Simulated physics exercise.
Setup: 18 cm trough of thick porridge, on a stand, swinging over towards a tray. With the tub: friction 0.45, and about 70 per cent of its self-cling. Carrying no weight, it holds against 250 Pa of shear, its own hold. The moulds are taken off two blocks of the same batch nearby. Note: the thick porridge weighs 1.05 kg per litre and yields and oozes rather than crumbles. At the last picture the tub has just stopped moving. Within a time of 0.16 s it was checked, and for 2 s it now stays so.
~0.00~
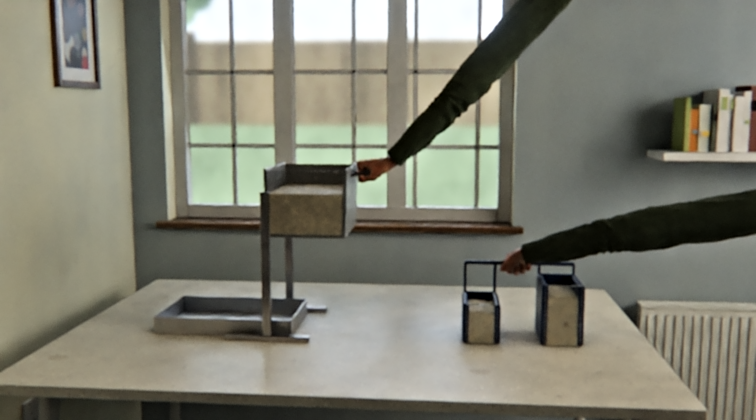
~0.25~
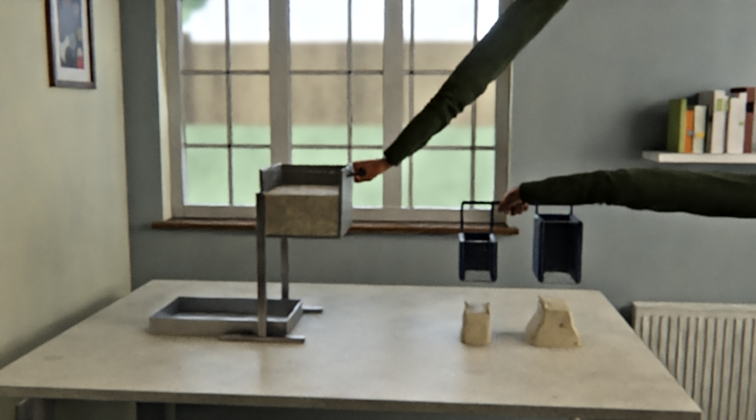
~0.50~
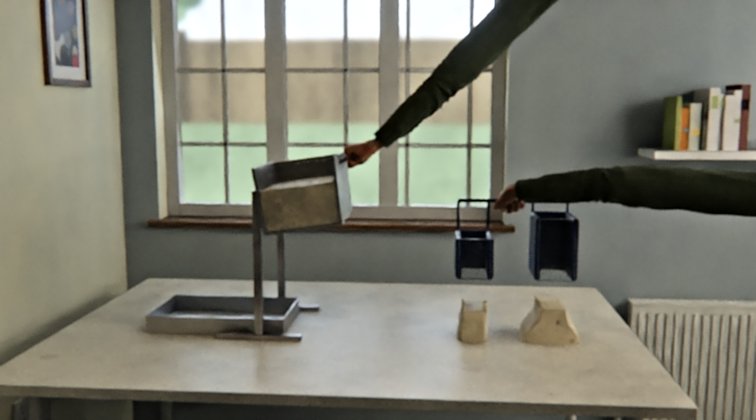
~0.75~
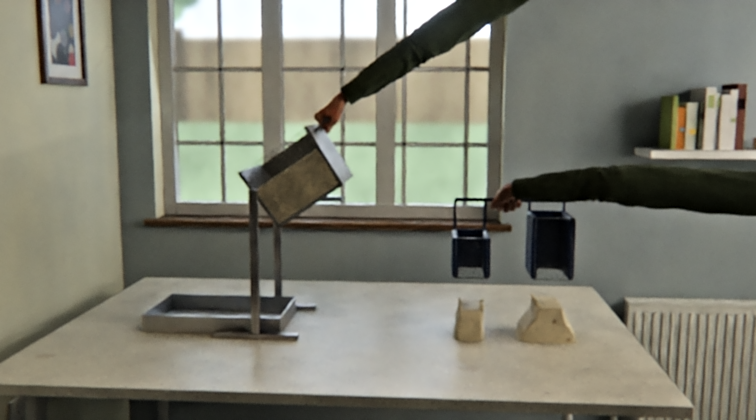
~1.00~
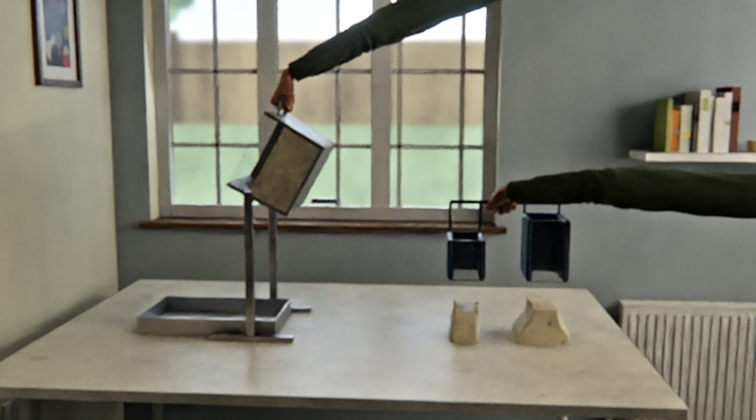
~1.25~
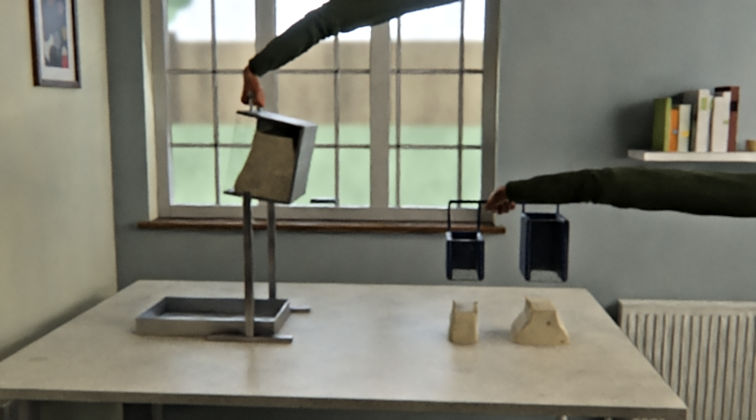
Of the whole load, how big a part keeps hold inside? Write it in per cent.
The part that keeps hold inside is about 81 %.
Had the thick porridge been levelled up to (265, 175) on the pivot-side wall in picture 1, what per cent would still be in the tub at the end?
About 55 per cent.
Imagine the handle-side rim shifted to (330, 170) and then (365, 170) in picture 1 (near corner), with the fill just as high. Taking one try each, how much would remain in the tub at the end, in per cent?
Some 100 % and some 60 %, in that order.
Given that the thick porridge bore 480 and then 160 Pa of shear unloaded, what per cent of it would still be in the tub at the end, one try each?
100 in a hundred, followed by 65 in a hundred.
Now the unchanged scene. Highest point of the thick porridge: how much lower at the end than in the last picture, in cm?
Roughly 6 cm.
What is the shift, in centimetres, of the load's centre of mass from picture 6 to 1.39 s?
It has moved around 3 centimetres.
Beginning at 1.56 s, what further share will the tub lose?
Load share from then on: Near 10 %.
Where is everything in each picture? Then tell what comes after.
In the first picture, handle-side rim at (344, 171), tilt 0 degrees; crest of the thick porridge at (270, 193); block heights 9.2 cm, 14 cm (left to right).
In the second picture, handle-side rim at (340, 172), tilt 0 degrees; crest of the thick porridge at (266, 193); block heights 8.9 cm, 11 cm (left to right).
In the third picture, handle-side rim at (331, 158), tilt 9 degrees; crest of the thick porridge at (329, 182); block heights 8.9 cm, 10 cm (left to right).
In the fourth picture, handle-side rim at (304, 128), tilt 34 degrees; crest of the thick porridge at (314, 150); block heights 8.9 cm, 10 cm (left to right).
In the fifth picture, handle-side rim at (264, 115), tilt 61 degrees; crest of the thick porridge at (286, 129); block heights 8.9 cm, 10 cm (left to right).
In the sixth picture, handle-side rim at (237, 114), tilt 79 degrees; crest of the thick porridge at (257, 132); block heights 8.9 cm, 10 cm (left to right).
After 1.39 s, the tub is at 79 degrees and holds 98 %.
After 1.56 s, the tub is at 79 degrees and holds 91 %.
After 1.73 s, the tub is at 79 degrees and holds 85 %.
After 1.90 s, the tub is at 79 degrees and holds 82 %.
After 3.25 s, the tub is at 79 degrees and holds 81 %.
